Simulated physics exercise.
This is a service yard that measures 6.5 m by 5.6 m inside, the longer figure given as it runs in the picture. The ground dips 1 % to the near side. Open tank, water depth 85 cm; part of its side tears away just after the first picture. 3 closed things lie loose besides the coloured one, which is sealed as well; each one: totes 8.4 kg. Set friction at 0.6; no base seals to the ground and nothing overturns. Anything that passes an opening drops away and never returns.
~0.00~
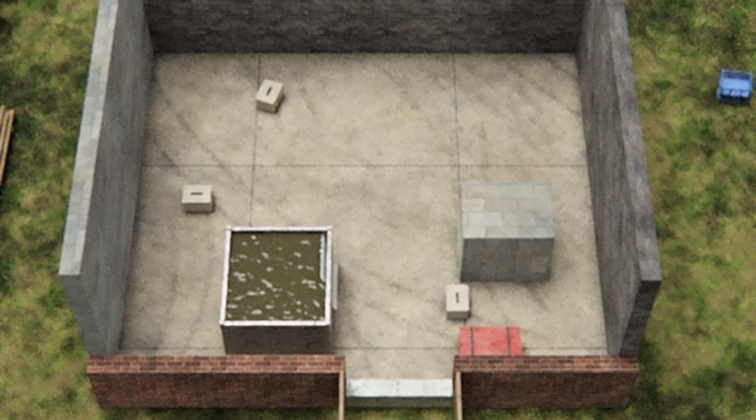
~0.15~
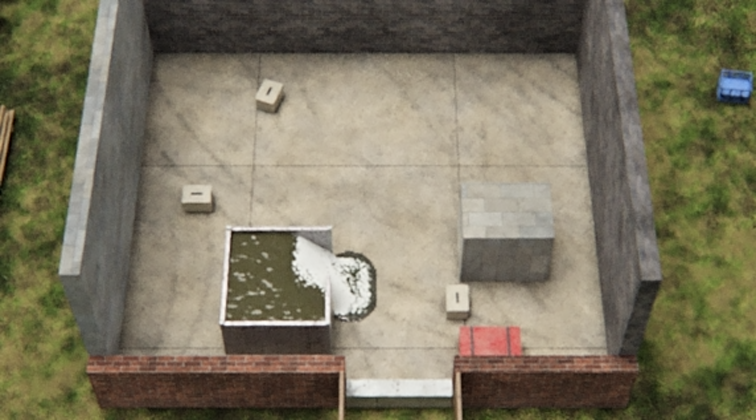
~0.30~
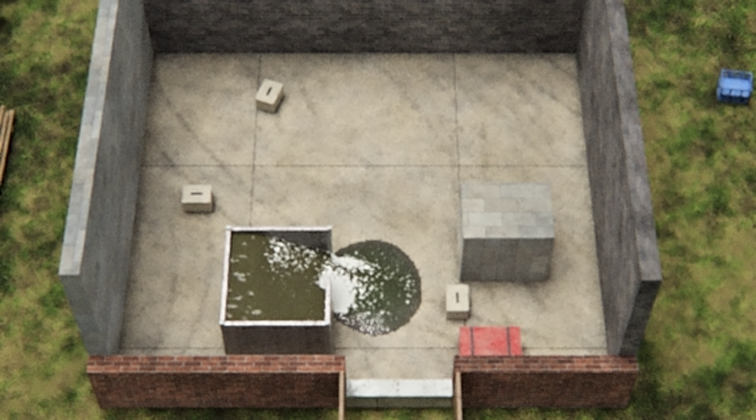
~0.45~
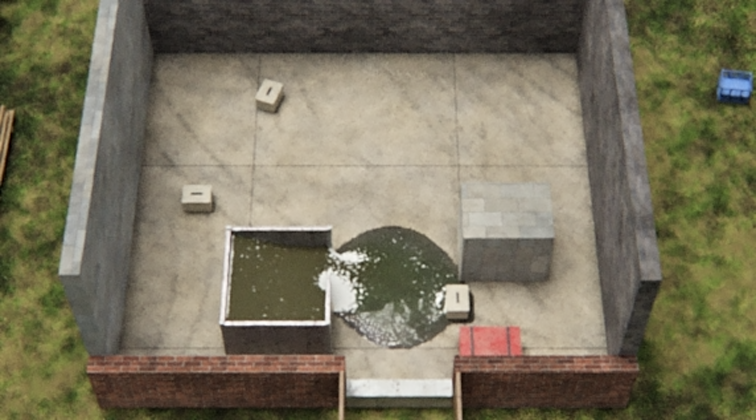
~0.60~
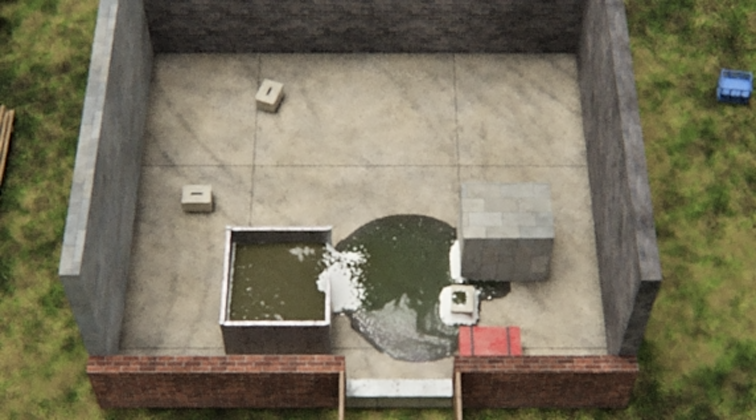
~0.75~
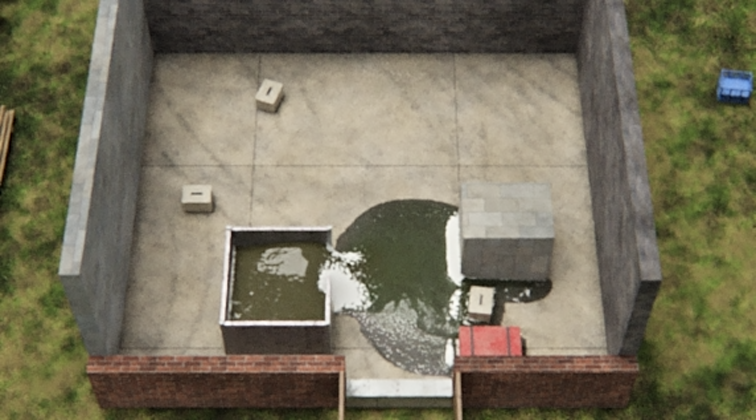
Murky water pouring from an open tank's right side, spreading across a walled yard and nudging a small pale box near a red trunk.
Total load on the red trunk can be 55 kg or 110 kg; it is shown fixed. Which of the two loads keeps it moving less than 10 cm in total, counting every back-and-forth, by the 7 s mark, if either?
Only the heavier one.
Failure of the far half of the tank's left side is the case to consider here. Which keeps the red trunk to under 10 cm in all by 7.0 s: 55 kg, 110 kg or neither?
Then I'd expect the light mass to do.
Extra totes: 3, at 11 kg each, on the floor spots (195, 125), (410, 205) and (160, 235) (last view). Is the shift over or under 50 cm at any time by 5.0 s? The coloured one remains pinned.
In that order: Short of it, over, less.
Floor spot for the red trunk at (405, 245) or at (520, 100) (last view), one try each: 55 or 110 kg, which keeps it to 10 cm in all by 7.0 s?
Well, nothing does it for the first, the little one does for the second.
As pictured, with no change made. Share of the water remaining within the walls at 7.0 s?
Around 92 % of the water.
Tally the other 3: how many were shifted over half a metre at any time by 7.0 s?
Count: 1.
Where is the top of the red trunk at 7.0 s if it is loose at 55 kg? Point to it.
Roughly at pixel (464, 335).
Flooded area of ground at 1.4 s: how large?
Wet: Near 12 m2.
After 1.4 s the red trunk would be 2 cm from its start with 55 kg and 0 cm from its start with 110 kg; 10 cm of water round it then.
After 3.1 s the red trunk would be 6 cm from its start with 55 kg and 0 cm from its start with 110 kg; 17 cm of water round it then.
After 4.9 s the red trunk would be 35 cm from its start with 55 kg and 0 cm from its start with 110 kg; 11 cm of water round it then.
After 7.0 s the red trunk would be 35 cm from its start with 55 kg and 0 cm from its start with 110 kg; 8 cm of water round it then.
